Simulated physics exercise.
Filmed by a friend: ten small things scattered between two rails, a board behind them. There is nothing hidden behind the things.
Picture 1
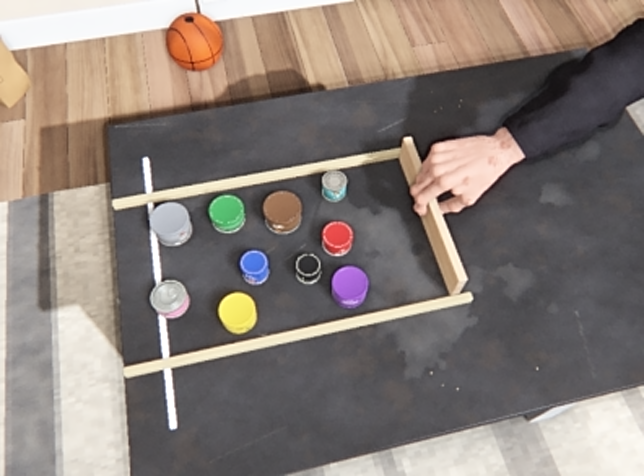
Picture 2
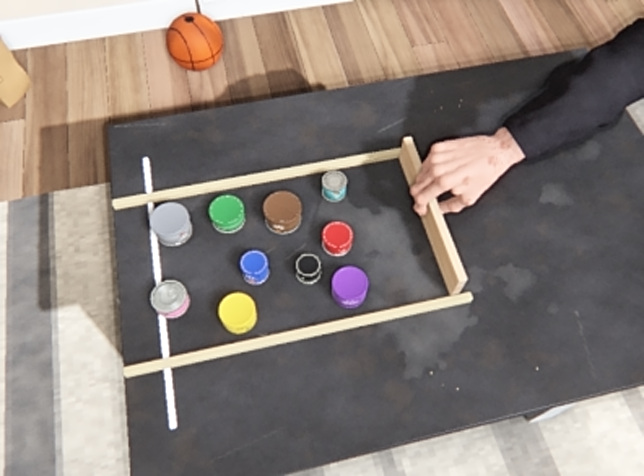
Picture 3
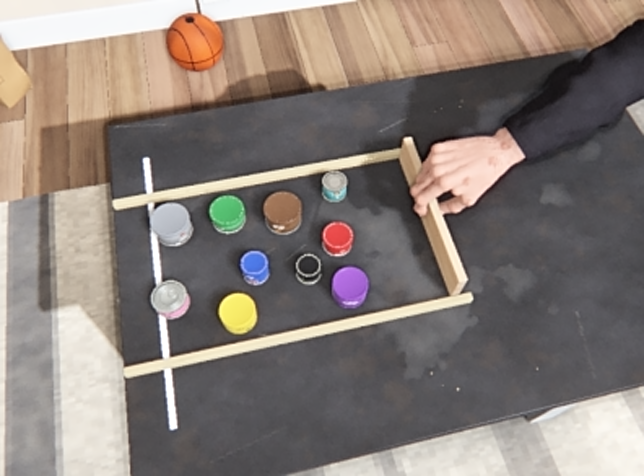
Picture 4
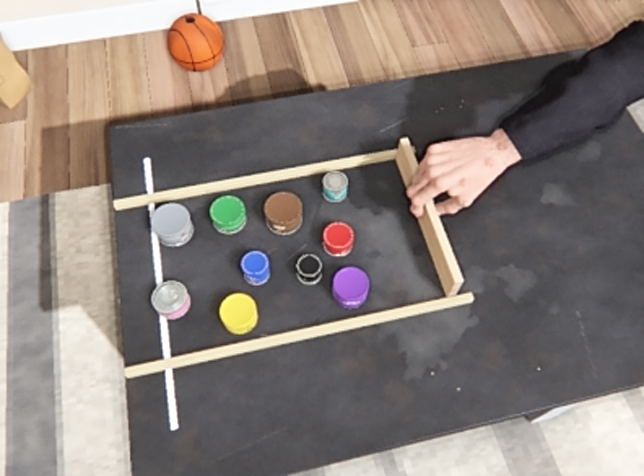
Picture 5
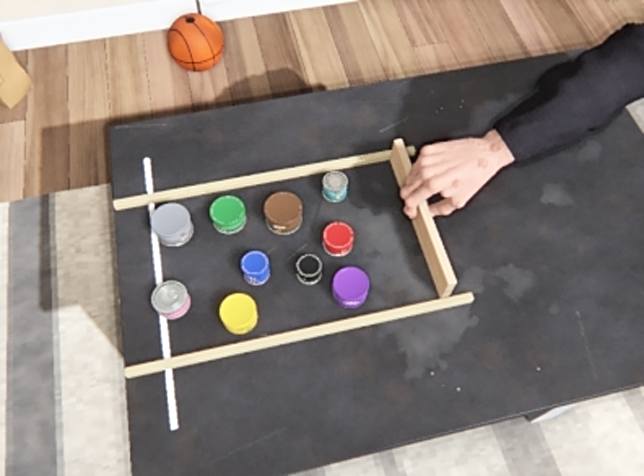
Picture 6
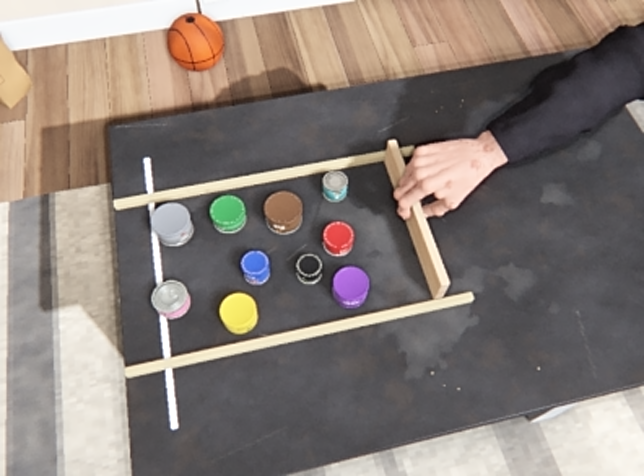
A hand in a dark sleeve holds a wooden board upright between two wooden rails on a black tabletop, at first keeping it almost still. Then it slides the board slightly left, toward ten scattered, colourful tins and tubs, which stay in place with a gap still between them and the board.
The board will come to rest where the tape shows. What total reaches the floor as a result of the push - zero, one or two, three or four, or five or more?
After the sweep, the pieces gone from the top come to three or four, as it turns out.
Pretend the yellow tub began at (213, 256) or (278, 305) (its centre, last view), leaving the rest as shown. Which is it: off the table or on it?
Taking them in order, it drops away and then it drops away.
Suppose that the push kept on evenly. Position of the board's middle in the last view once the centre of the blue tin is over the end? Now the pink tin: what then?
About (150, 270), and about (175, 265) for the other.
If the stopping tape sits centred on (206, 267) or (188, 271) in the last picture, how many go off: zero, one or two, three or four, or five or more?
Taking the two places in turn, it's none at all; none at all.
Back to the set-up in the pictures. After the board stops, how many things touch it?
The number is 5.
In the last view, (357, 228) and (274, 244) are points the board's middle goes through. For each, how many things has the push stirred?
Counts: 1, 8.
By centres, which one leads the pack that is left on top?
The blue tin ends nearest.
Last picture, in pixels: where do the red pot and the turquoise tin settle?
Roughly (142, 275), and the other roughly (138, 212).
A little later, none off yet; pink tin at rest near (172, 300); grey tin at rest near (173, 225); yellow tub at rest near (239, 314).
Next, none off yet; pink tin at rest near (172, 300); grey tin shifted a little near (162, 228); yellow tub shifted about its own width near (201, 322).
When it is over, the number that fall off is three or four; down, green tin, yellow tub, grey tin and pink tin.
